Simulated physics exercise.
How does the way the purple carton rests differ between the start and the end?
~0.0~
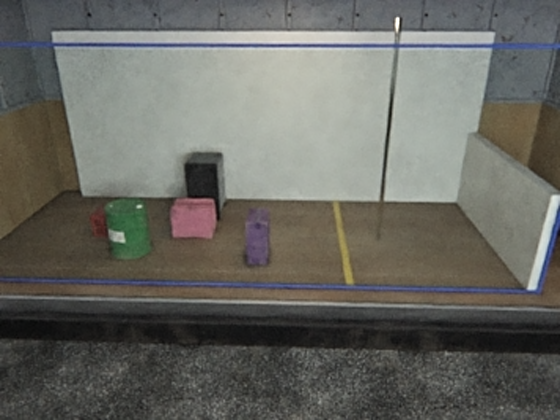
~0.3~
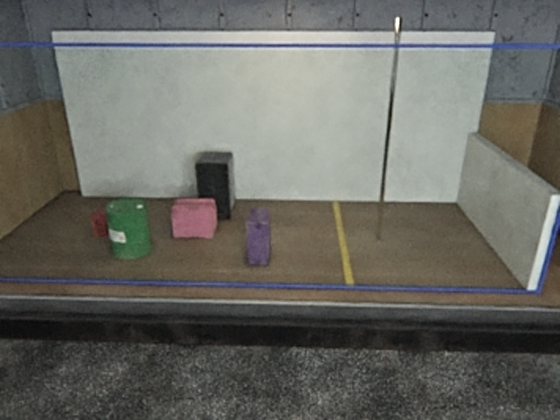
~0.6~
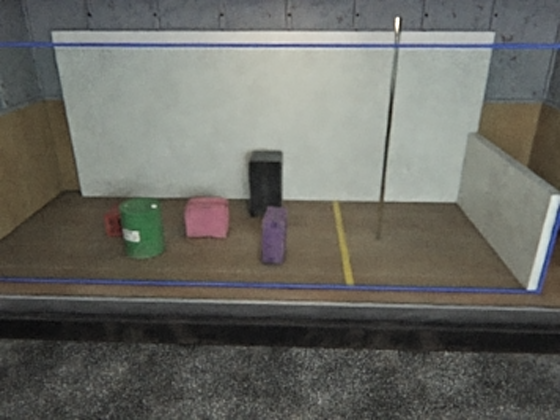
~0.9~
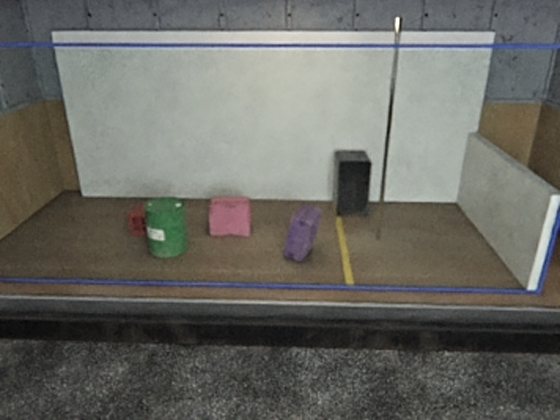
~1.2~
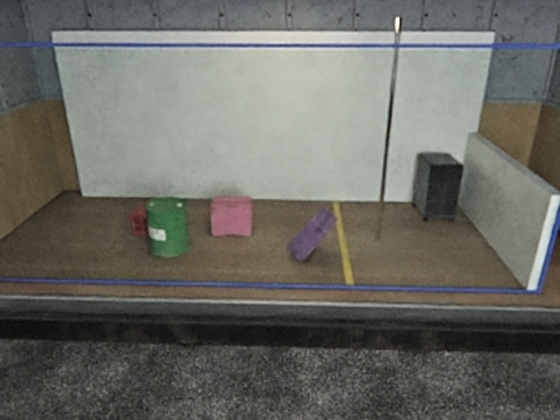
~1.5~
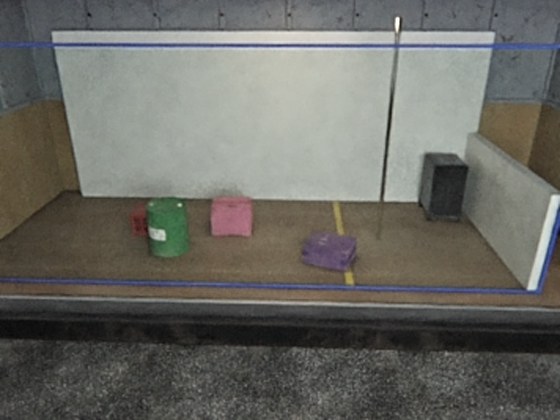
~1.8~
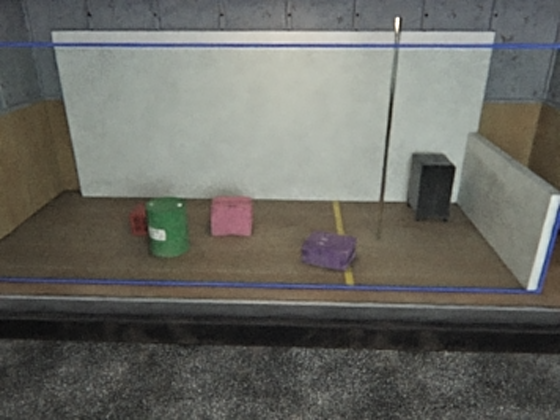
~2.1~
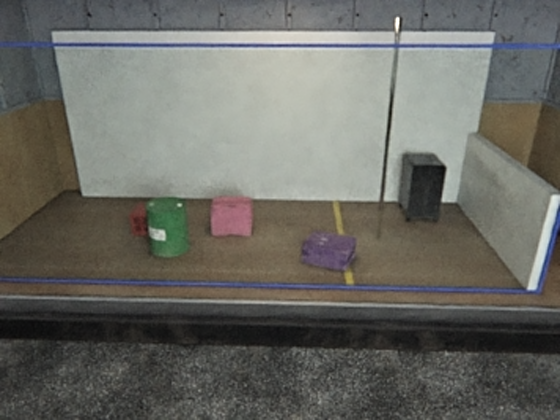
At the start the purple carton stands upright, and by the end it is lying on its side.
